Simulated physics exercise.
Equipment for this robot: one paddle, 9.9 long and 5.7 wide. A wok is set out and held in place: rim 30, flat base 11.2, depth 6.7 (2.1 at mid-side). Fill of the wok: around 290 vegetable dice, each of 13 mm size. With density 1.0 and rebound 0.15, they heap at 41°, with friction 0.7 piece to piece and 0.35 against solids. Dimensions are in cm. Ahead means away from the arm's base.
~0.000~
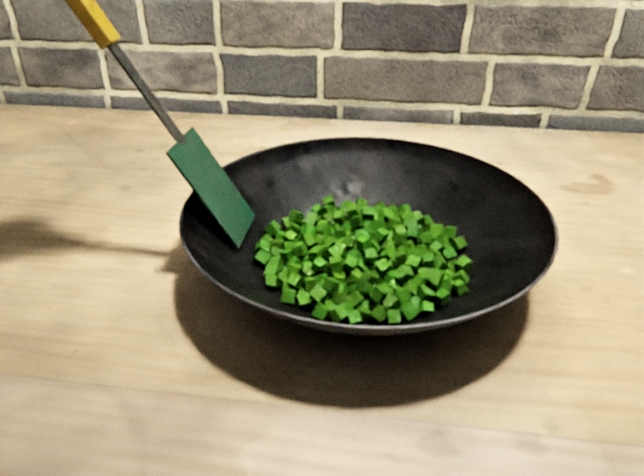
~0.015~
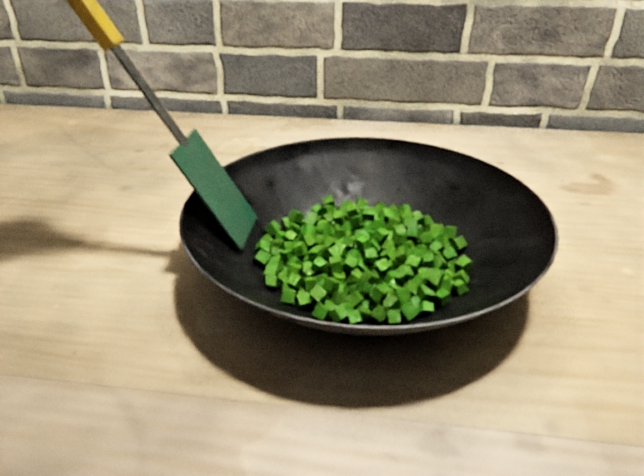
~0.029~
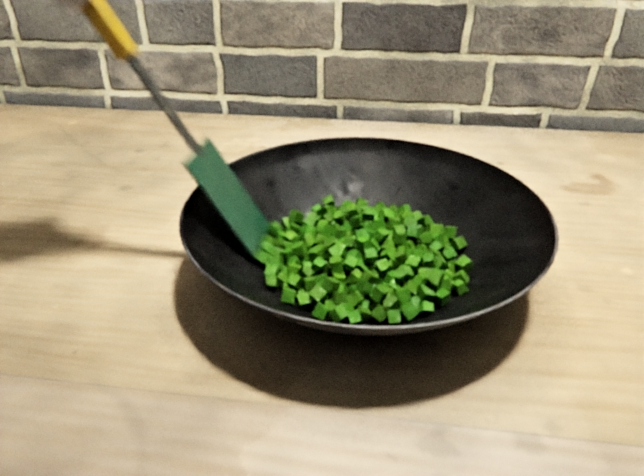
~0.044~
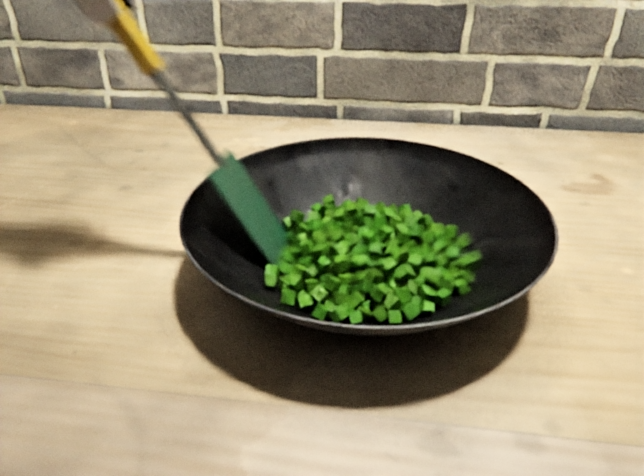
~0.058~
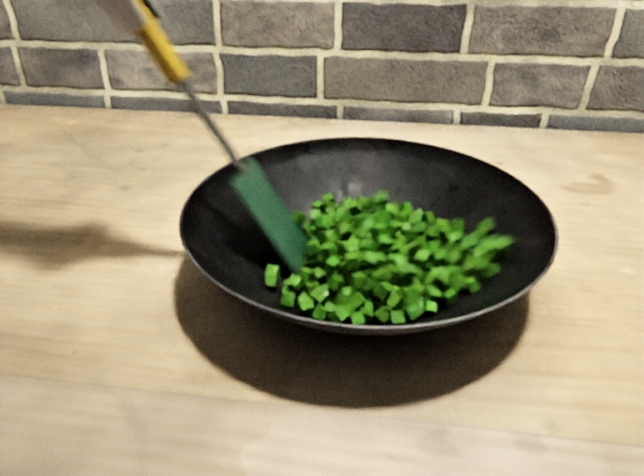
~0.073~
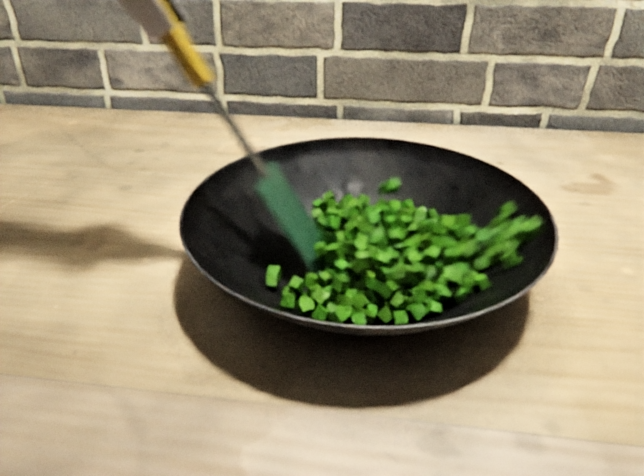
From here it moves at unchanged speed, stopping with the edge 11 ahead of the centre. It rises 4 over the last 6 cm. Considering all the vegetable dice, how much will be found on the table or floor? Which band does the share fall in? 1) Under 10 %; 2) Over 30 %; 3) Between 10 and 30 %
Over 30 % (2).
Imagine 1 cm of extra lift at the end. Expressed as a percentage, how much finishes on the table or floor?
Roughly 40 per cent.
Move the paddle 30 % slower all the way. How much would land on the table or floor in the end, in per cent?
In that case, around 35 per cent would end on the table or floor.
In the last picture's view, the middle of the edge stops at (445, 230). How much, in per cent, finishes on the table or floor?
Something close to 15 in a hundred.
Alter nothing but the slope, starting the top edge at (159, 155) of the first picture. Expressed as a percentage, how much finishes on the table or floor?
Spill: Approx. 40 per cent.
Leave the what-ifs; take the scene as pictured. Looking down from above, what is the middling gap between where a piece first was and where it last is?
Distance: Around 6 cm.
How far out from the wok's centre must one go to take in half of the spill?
That distance comes to about 44 cm.
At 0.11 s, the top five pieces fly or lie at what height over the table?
Around 9 cm above the table.
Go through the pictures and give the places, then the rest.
Paddle top edge at (180, 139), sloping 60°; upper third of the load around (366, 247), from x 260 to 465, top at y 205; 292 in the wok, in the first frame.
Paddle top edge at (183, 141), sloping 60°; upper third of the load around (366, 247), from x 260 to 465, top at y 205, in the second frame.
Paddle top edge at (197, 150), sloping 60°; upper third of the load around (366, 245), from x 260 to 465, top at y 205, in the third frame.
Paddle top edge at (219, 162), sloping 60°; upper third of the load around (369, 246), from x 270 to 470, top at y 200, in the fourth frame.
Paddle top edge at (242, 170), sloping 60°; upper third of the load around (384, 244), from x 270 to 505, top at y 200, in the fifth frame.
Paddle top edge at (265, 174), sloping 60°; upper third of the load around (401, 239), from x 270 to 530, top at y 185; 292 in the wok, in the sixth frame.
By 0.11 s, sloping 60°, highest piece 10 above the table; 287 in the wok, 5 on the blade or in flight.
By 0.14 s, sloping 60°, highest piece 13 above the table; 278 in the wok, 14 on the blade or in flight.
By 0.36 s, sloping 60°, highest piece 22 above the table; 181 in the wok, 35 on the table or floor, 76 on the blade or in flight.
By 1.41 s, sloping 60°, highest piece 8 above the table; 181 in the wok, 111 on the table or floor.
Final count, 181 in the wok, 111 on the table or floor. That is 38 % on the table or floor.
